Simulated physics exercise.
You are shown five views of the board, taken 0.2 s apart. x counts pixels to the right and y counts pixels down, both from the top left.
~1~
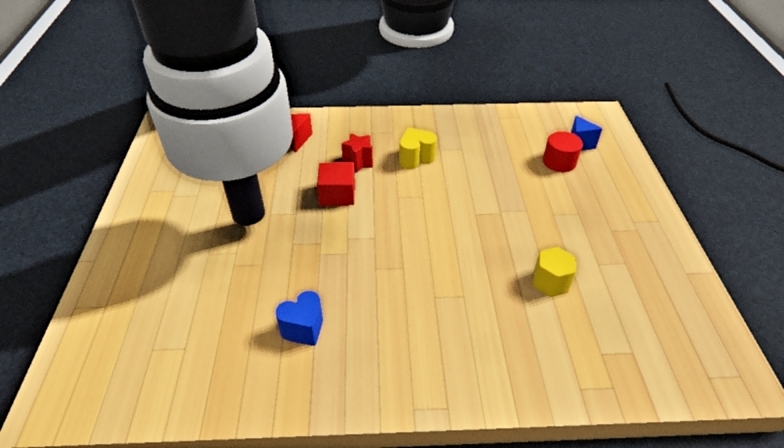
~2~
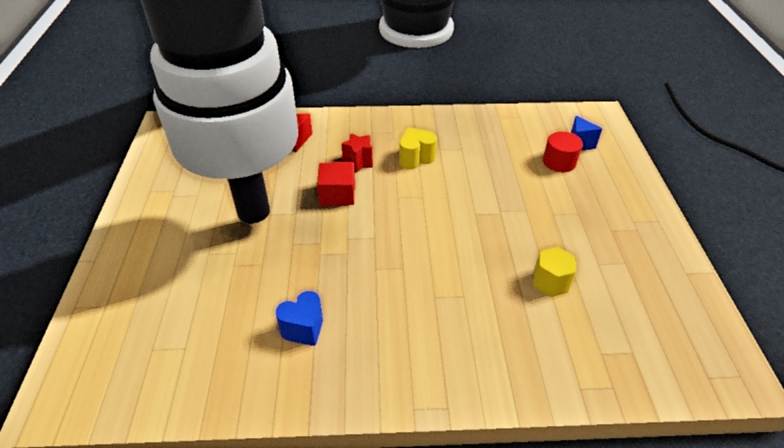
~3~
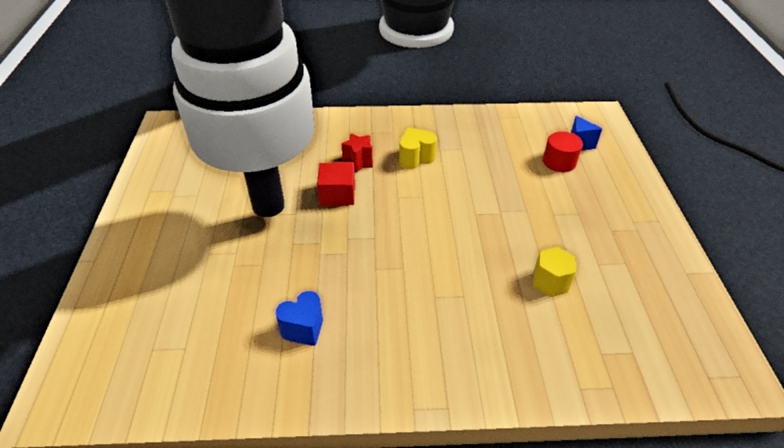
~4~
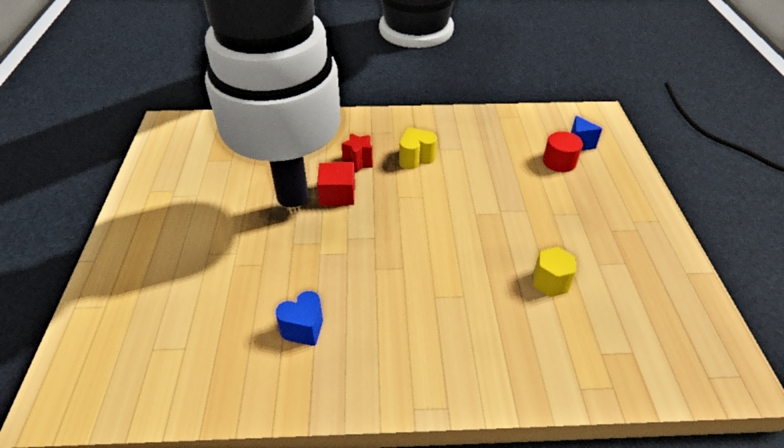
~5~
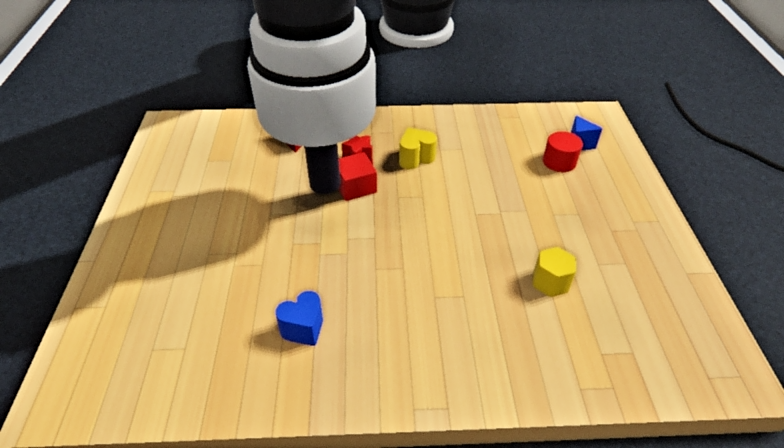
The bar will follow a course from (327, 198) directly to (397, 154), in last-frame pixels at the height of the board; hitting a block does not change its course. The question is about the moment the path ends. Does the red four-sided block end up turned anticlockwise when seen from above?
No - that is not the case.
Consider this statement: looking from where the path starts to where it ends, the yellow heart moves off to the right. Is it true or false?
That statement is accurate.
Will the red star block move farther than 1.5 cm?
Yes
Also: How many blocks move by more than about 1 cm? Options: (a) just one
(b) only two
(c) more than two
That would be c.
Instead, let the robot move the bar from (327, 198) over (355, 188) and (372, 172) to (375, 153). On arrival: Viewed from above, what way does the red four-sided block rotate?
My answer: Clockwise.
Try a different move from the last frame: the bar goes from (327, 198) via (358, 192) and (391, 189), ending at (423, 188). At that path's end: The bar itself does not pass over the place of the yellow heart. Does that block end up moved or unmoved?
At the end of the path, the yellow heart has moved off its old spot.
The first path, step by step. One third of the way, bar at (351, 168); red four-sided block at (381, 153); red star block at (358, 139).
Two thirds of the way, bar at (374, 154); red four-sided block at (406, 144), turned 25° clockwise; red star block at (363, 131), turned 55° anticlockwise; yellow heart at (437, 131), turned 15° anticlockwise.
At the end, bar at (397, 141); red four-sided block at (427, 139), turned 45° clockwise; red star block at (367, 128), turned 95° anticlockwise; yellow heart at (458, 127), turned 45° anticlockwise.
